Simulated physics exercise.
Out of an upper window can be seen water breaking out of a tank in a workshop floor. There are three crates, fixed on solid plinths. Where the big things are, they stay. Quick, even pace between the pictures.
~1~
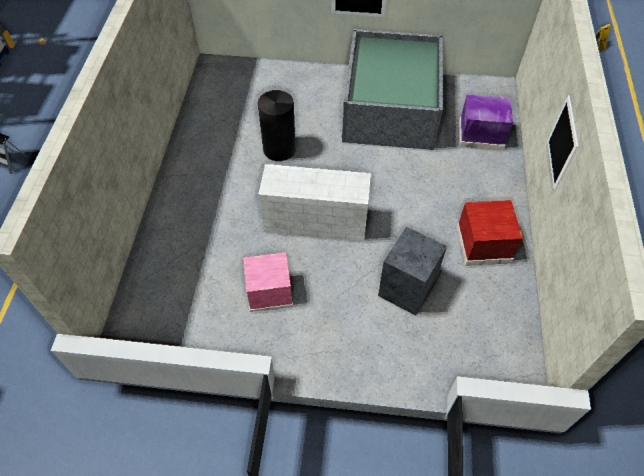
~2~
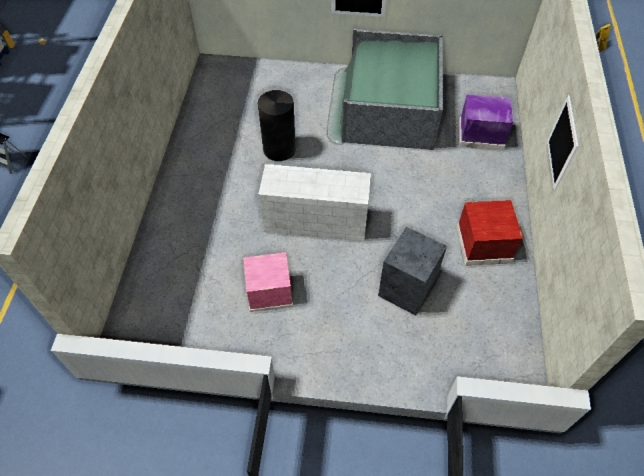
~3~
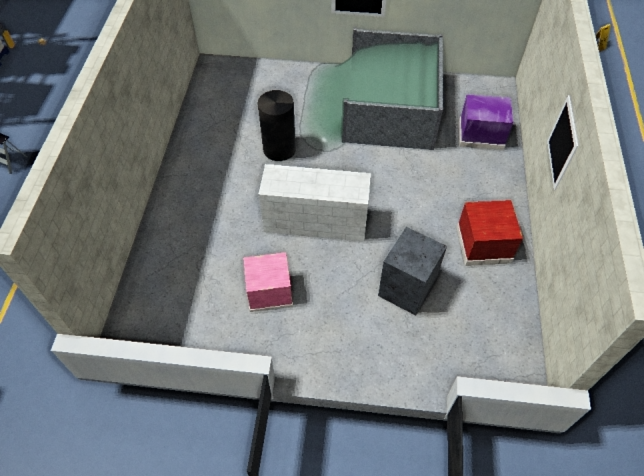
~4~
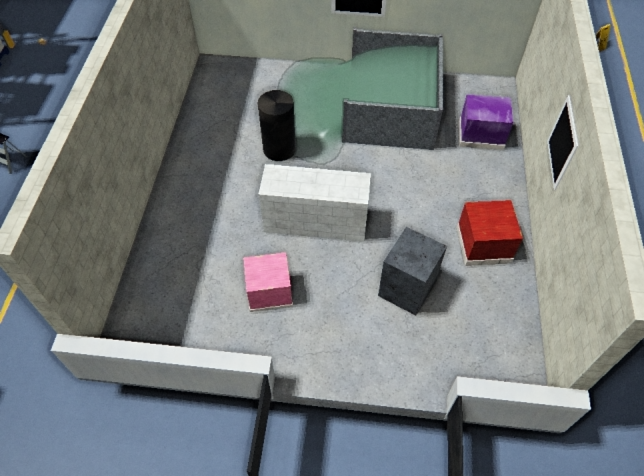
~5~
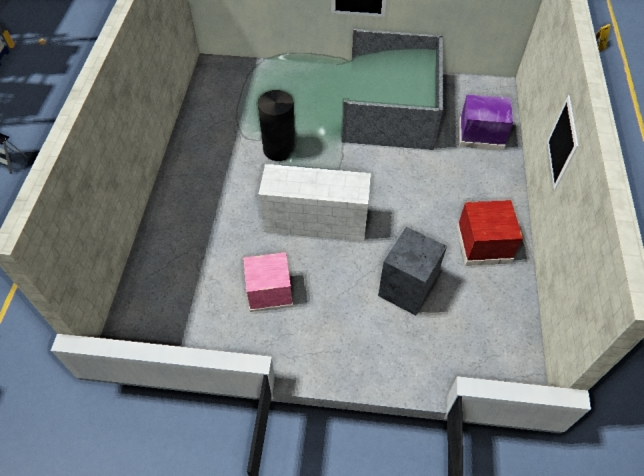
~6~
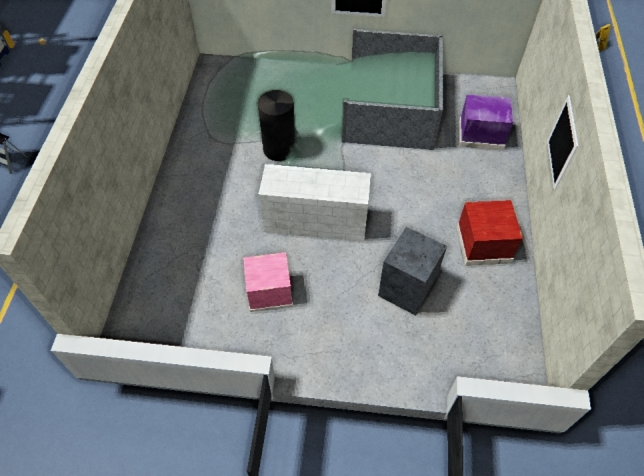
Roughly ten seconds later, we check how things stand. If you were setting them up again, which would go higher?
Result: The red crate will come through untouched, the purple crate will come through untouched, the pink crate will not stay dry.
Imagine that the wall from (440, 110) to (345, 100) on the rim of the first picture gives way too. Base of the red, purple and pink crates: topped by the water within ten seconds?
Going through them, the red gets reached, the purple is never reached and the pink gets reached.
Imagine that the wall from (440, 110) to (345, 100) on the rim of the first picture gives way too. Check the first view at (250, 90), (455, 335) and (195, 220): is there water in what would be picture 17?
So it's nothing at the first, liquid at the second and liquid at the third.
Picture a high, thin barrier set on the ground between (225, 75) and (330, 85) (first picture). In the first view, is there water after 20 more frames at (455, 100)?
My call: Spared.
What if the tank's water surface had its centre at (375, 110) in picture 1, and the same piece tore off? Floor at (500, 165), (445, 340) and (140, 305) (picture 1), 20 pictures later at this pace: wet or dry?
Untouched, untouched, submerged.
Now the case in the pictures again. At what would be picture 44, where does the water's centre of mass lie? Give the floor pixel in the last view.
Near (285, 192) in the last view.
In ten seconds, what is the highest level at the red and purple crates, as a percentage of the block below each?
I'd say 70 per cent for the first one and 60 per cent for the second.
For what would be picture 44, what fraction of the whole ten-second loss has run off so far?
By my reckoning, 30 %.
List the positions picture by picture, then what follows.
The first frame shows still water in the tank at (395, 71).
In the second frame, the front is at (341, 143), out from the gap at (351, 93).
In the third frame, the front is at (317, 146), out from the gap at (351, 94).
In the fourth frame, water pours out at (351, 95) and has run to a hidden place.
In the fifth frame, water pours out at (351, 96) and has run to (241, 120).
In the sixth frame, water pours out at (351, 97) and has run to (207, 106).
A moment on, water covers 25 % of the floor; the red crate not reached, the purple crate not reached, the pink crate not reached.
Next, water covers 35 % of the floor; the red crate not reached, the purple crate not reached, the pink crate not reached.
Then, water covers 55 % of the floor; the red crate water round its plinth, the purple crate not reached, the pink crate water round its plinth.
Later, water covers 90 % of the floor; the red crate water round its plinth, the purple crate water round its plinth, the pink crate water round its plinth.
In the end, water covers 100 % of the floor; the red crate stayed above the water, the purple crate stayed above the water, the pink crate was topped.
